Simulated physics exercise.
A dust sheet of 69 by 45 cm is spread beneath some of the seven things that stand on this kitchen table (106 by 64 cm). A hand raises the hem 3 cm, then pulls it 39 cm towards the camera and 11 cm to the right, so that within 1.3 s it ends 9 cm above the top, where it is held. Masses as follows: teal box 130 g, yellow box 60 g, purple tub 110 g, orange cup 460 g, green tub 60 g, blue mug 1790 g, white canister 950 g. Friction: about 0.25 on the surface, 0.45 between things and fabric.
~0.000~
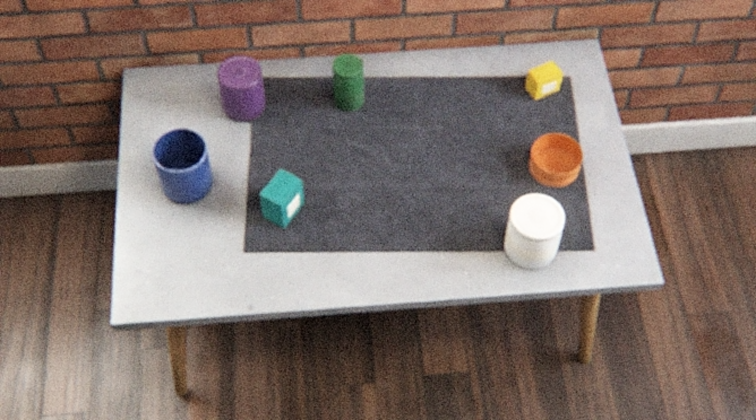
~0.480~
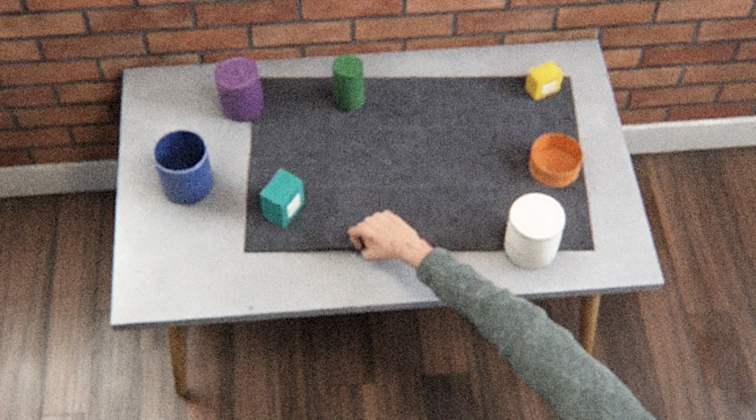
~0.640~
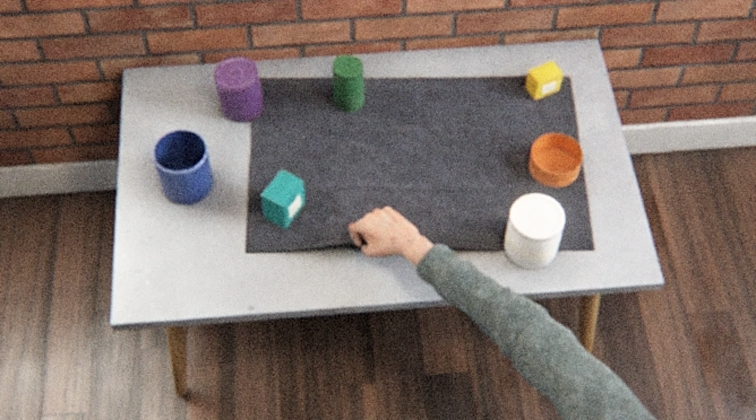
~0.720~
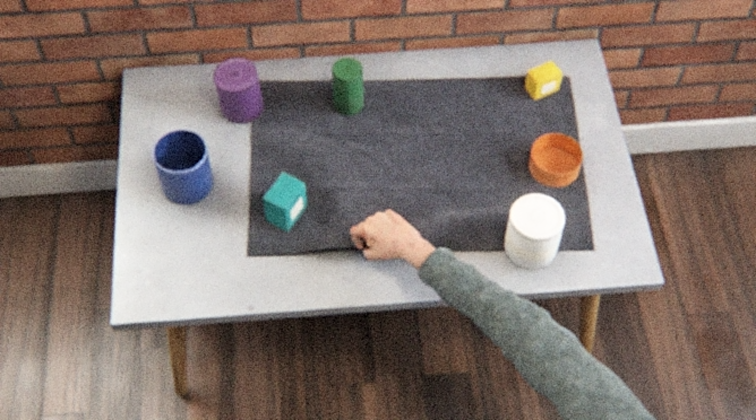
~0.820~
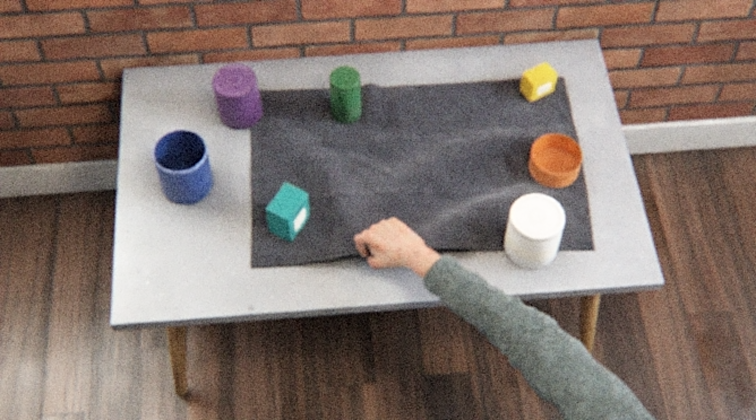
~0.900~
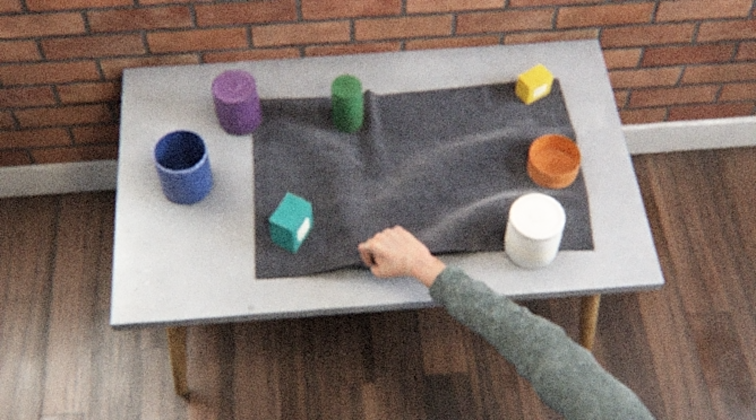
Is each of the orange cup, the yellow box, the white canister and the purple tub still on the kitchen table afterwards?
Result: Orange cup: Aboard; yellow box: Aboard; white canister: Overboard; purple tub: Aboard.
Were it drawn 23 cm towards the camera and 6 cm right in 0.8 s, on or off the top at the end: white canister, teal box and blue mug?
So the white canister does not fall, the teal box comes down, and the blue mug does not fall.
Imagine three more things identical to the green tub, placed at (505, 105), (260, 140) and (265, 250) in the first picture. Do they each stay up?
Taking them one by one: Is left on top, then is lost, then is lost.
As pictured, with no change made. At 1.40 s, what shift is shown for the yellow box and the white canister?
Roughly yellow box 20 cm and white canister 4 cm.
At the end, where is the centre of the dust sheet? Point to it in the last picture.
Centre in the last view: Approx. (389, 299).
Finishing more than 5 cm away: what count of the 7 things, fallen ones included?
After counting, the figure is 6.
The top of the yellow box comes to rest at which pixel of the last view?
End position in the last picture: Approx. (410, 175).
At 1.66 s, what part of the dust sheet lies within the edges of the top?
Around 55 percent.
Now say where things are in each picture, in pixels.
Orange cup (557, 153); yellow box (546, 71); white canister (538, 215); purple tub (239, 72); dust sheet corners (244, 252) (570, 77) (595, 250), in the first picture.
Purple tub (237, 72); dust sheet corners (244, 252) (570, 77); grip (361, 247), in the second picture.
Dust sheet corners (245, 253) (570, 77); grip (361, 244), in the third picture.
Green tub (348, 68); teal box (284, 190); dust sheet corners (248, 256) (570, 77); grip (363, 247), in the fourth picture.
Yellow box (540, 73); green tub (345, 77); teal box (287, 201); dust sheet corners (252, 268) (564, 77); grip (367, 255), in the fifth picture.
Orange cup (556, 155); yellow box (536, 75); white canister (538, 216); purple tub (235, 85); dust sheet corners (255, 279) (558, 78) (595, 250); grip (371, 264), in the sixth picture.
At 1.2 s, 95 % of the dust sheet is still over the top; yellow box 10 cm off its start, purple tub 10 cm off its start, orange cup 4 cm off its start.
At 1.4 s, 80 % of the dust sheet is still over the top; yellow box 21 cm off its start, orange cup 11 cm off its start, purple tub 11 cm off its start.
At 1.7 s, 55 % of the dust sheet is still over the top; yellow box 33 cm off its start at (433, 155), orange cup 19 cm off its start at (496, 210), purple tub 11 cm off its start at (238, 115).
At 1.9 s, 40 % of the dust sheet is still over the top; yellow box 40 cm off its start, orange cup 23 cm off its start, white canister on its side, 17 cm off its start.
At 3.5 s, 35 % of the dust sheet is still over the top; yellow box 40 cm off its start at (410, 175), white canister over the edge, orange cup 25 cm off its start at (484, 234), purple tub 11 cm off its start at (238, 115).
